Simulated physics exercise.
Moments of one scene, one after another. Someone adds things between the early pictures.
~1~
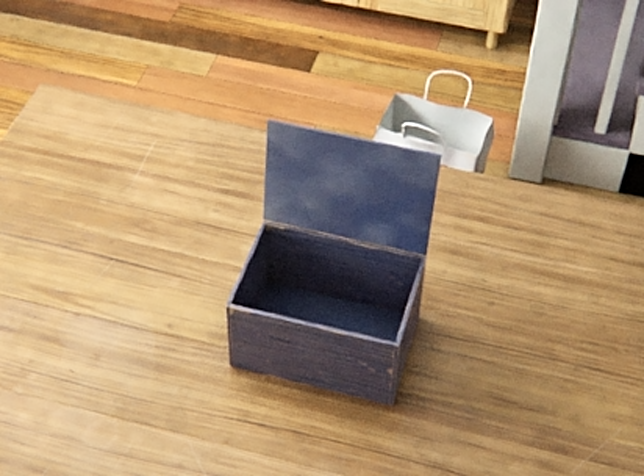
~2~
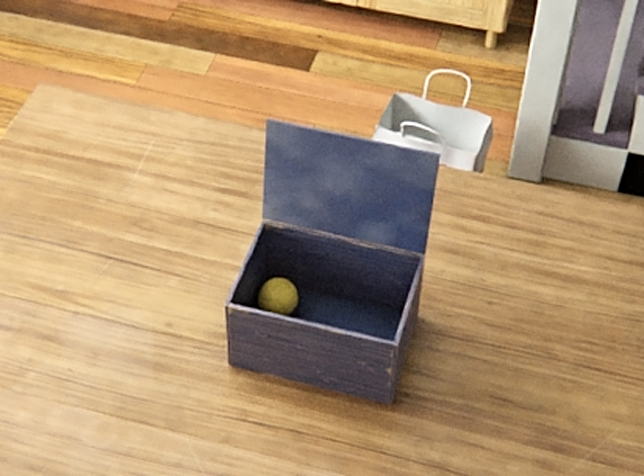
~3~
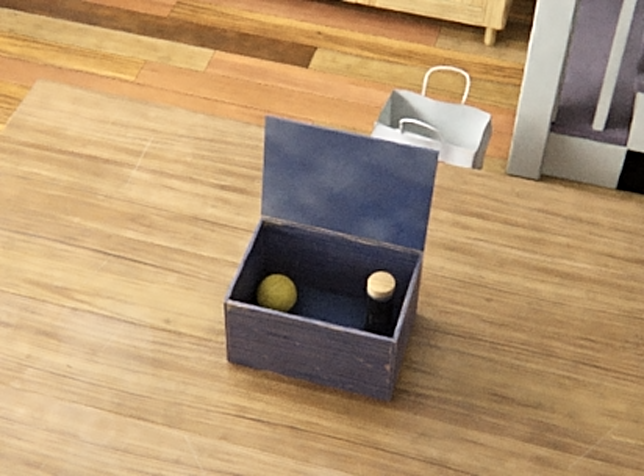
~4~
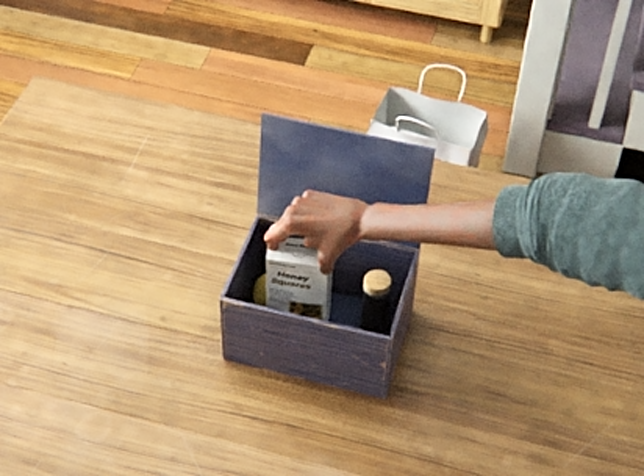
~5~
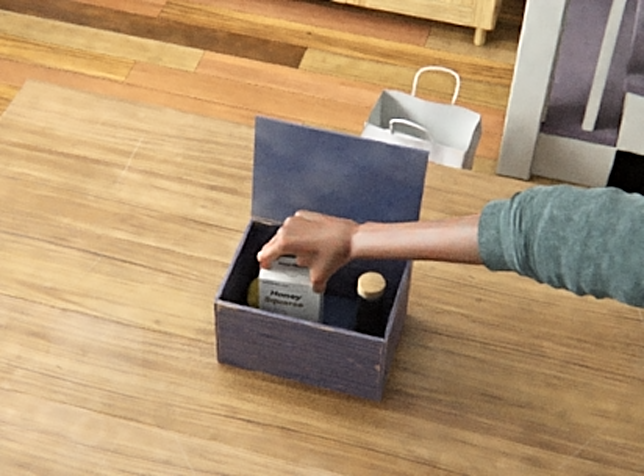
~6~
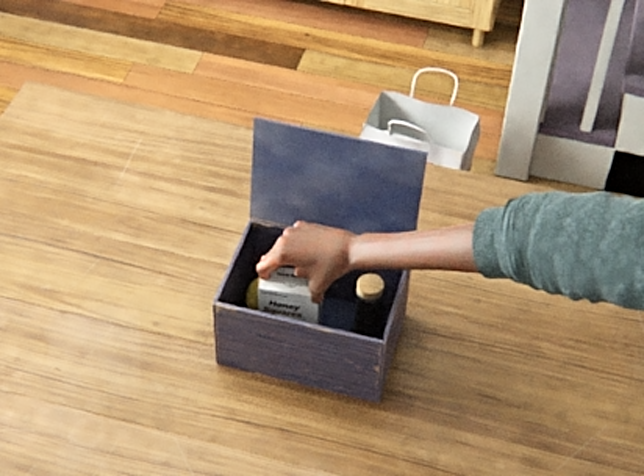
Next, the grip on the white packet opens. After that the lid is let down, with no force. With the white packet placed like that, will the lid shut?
Basically the lid doesn't make it down.
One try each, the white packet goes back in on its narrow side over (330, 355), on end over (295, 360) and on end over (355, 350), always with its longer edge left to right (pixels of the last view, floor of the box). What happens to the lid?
Lid, try 1: Fully down; try 2: Propped open; try 3: Propped open.
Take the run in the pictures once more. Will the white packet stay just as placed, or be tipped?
The white packet stays as placed.
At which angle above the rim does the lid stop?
Near 12° up from the rim.
Then, 1.40 s on from there, lid 72° above the rim.
Then, 1.80 s on from there, lid 43° above the rim.
In the end, lid 11° above the rim; all 3 unmoved. At the end, from the last picture's camera, white packet near (291, 314).
